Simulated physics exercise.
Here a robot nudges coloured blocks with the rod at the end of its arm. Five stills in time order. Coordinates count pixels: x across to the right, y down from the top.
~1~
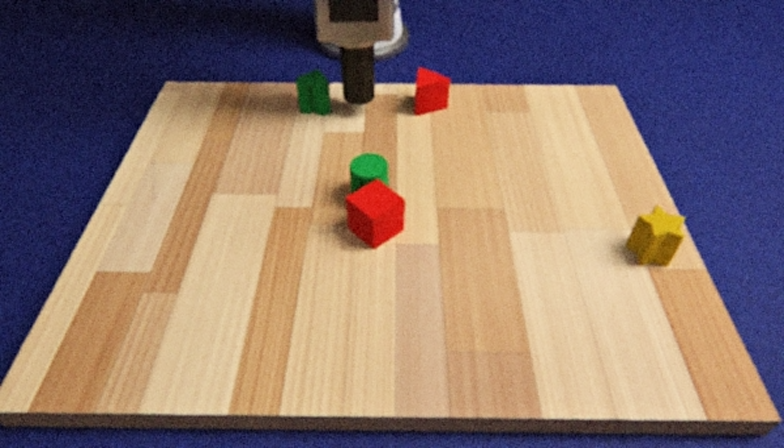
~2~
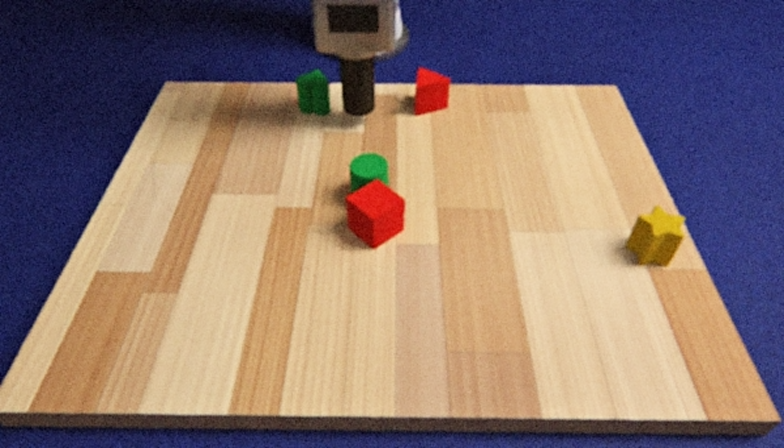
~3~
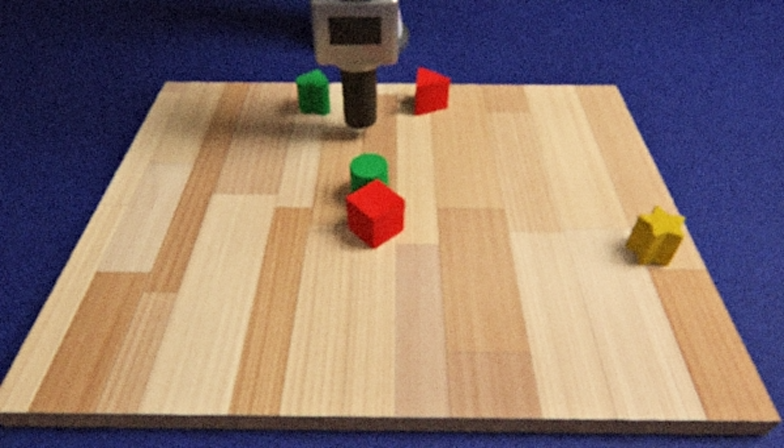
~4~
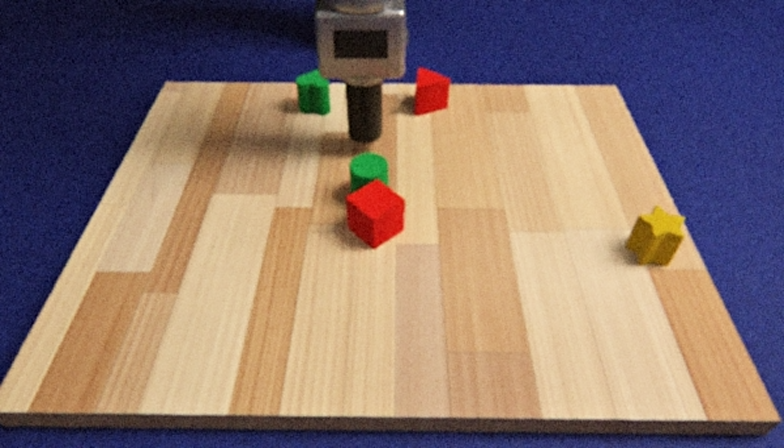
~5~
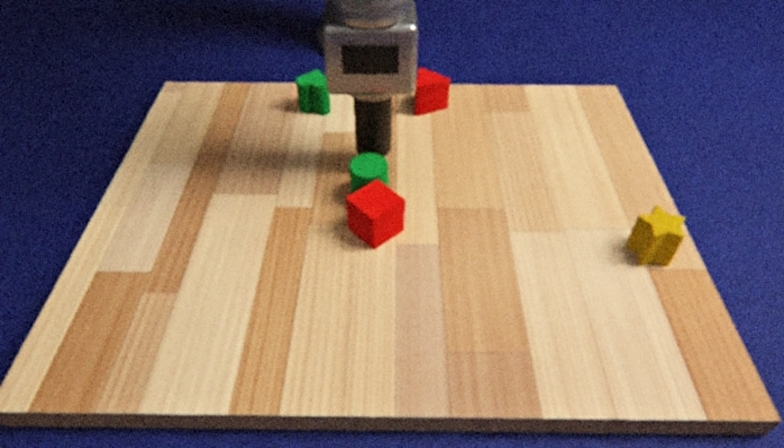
The footage shows a robot arm moving its dark rod forward from between a green block and a red block at the back of a wooden board toward a green cylinder behind a red block, while the blocks stay still.
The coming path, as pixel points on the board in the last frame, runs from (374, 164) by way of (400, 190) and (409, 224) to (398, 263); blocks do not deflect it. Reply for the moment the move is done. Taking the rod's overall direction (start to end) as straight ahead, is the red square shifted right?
Yes, that is what happens.
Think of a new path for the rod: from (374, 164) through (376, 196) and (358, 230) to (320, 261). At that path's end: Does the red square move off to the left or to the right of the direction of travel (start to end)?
Leftward.
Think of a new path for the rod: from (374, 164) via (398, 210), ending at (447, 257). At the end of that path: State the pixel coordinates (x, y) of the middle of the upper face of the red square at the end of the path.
It will likely be found at (365, 233).
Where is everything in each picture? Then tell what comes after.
In the first frame, rod's lower end (359, 97); green cylinder (369, 164); red square (375, 198).
In the second frame, rod (359, 108); blocks still.
In the third frame, rod (361, 121); blocks still.
In the fourth frame, rod (365, 134); blocks still.
In the fifth frame, rod (374, 150); green cylinder (369, 164); red square (375, 198).
On the path given first. One third of the way, rod (400, 176); green cylinder (370, 176); red square (371, 208), turned 20° anticlockwise.
Two thirds of the way, rod (410, 210); green cylinder (369, 180); red square (366, 211), turned 30° anticlockwise.
At the end, rod (398, 249); green cylinder (369, 180); red square (352, 225), turned 35° clockwise.
